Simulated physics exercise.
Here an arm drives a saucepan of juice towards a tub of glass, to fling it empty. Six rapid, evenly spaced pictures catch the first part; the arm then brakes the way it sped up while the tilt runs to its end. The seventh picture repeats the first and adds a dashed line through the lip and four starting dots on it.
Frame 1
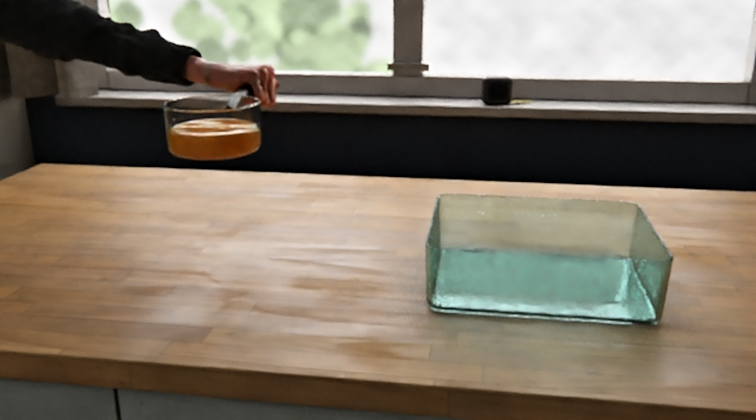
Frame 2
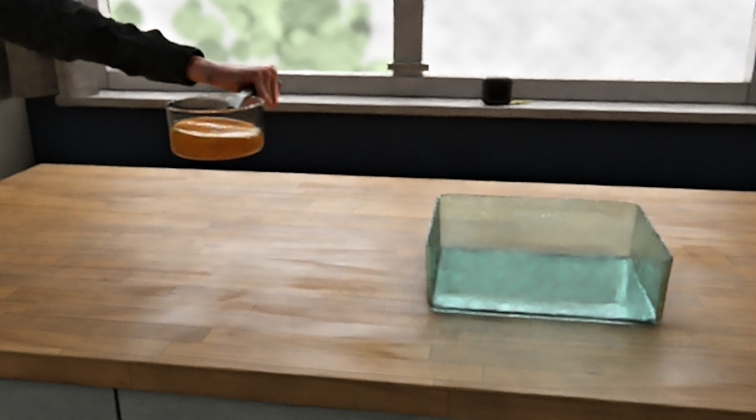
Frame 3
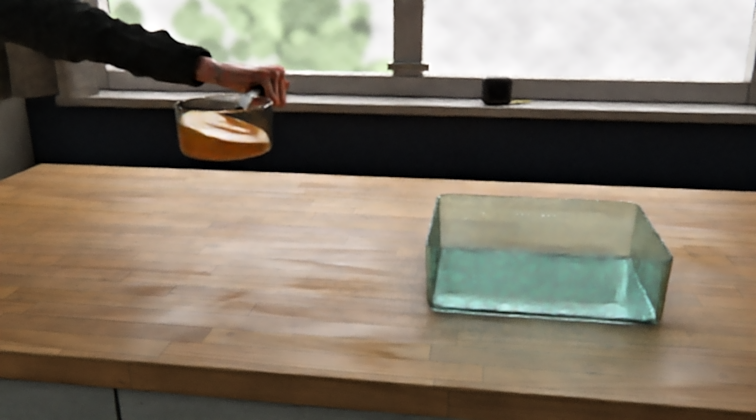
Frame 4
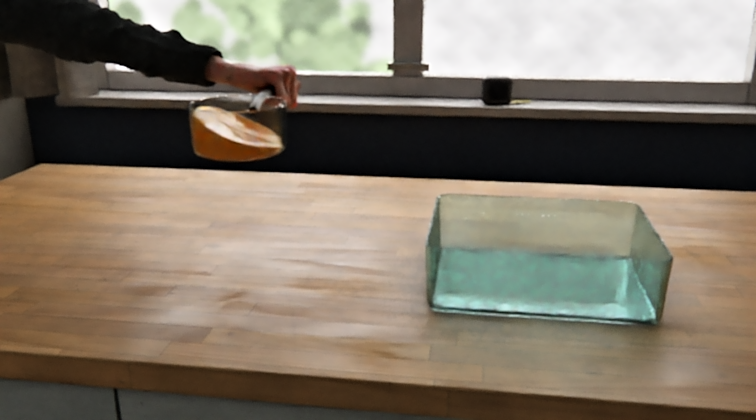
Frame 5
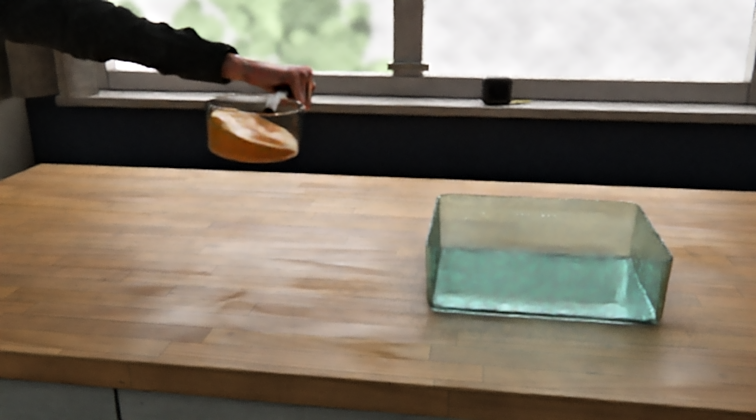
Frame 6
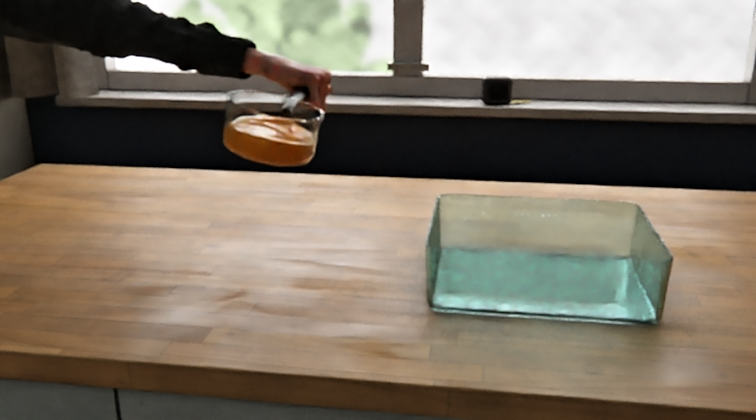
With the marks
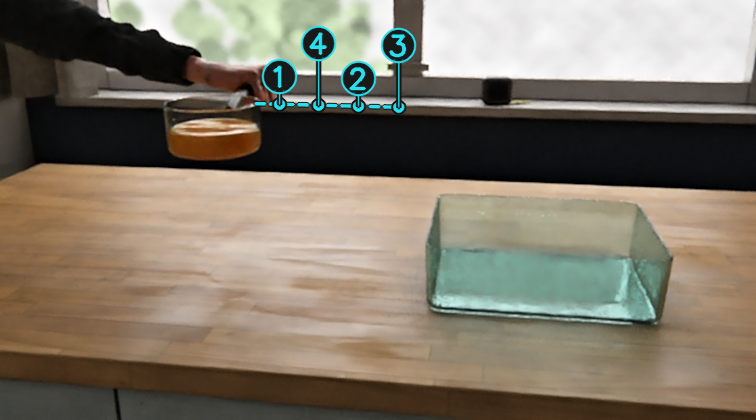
The video shows a hand in a dark sleeve carrying a clear pan of orange liquid rightward above a wooden counter, toward a glass tub of bluish-green liquid. The orange liquid sloshes, and the pan tilts slightly.
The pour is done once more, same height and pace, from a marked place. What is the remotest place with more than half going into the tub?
Spot 4.
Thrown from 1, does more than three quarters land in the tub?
No, less.
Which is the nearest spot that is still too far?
The answer is 1.
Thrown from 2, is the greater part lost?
No.
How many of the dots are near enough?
Three of the four.
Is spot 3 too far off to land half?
No, not at all.
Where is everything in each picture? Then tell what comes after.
Upright, lip at (256, 103); tub from (427, 307) to (660, 322); nothing has left yet.
Upright, lip at (259, 103); nothing has left yet.
Upright, lip at (268, 104); nothing has left yet.
Upright, lip at (282, 104); nothing has left yet.
Tipped about 5°, lip at (300, 108); nothing has left yet.
Tipped about 14°, lip at (321, 116); nothing has left yet.
On the marked copy, 1 at (279, 104); 2 at (358, 106); 3 at (398, 107); 4 at (318, 105).
If 1 is chosen, about 33 % lands in the tub, 65 % falls short and 3 % goes beside or beyond.
If 2 is chosen, about 91 % lands in the tub, 4 % falls short and 6 % goes beside or beyond.
If 3 is chosen, about 88 % lands in the tub, 2 % falls short and 10 % goes beside or beyond.
If 4 is chosen, about 66 % lands in the tub, 29 % falls short and 5 % goes beside or beyond.
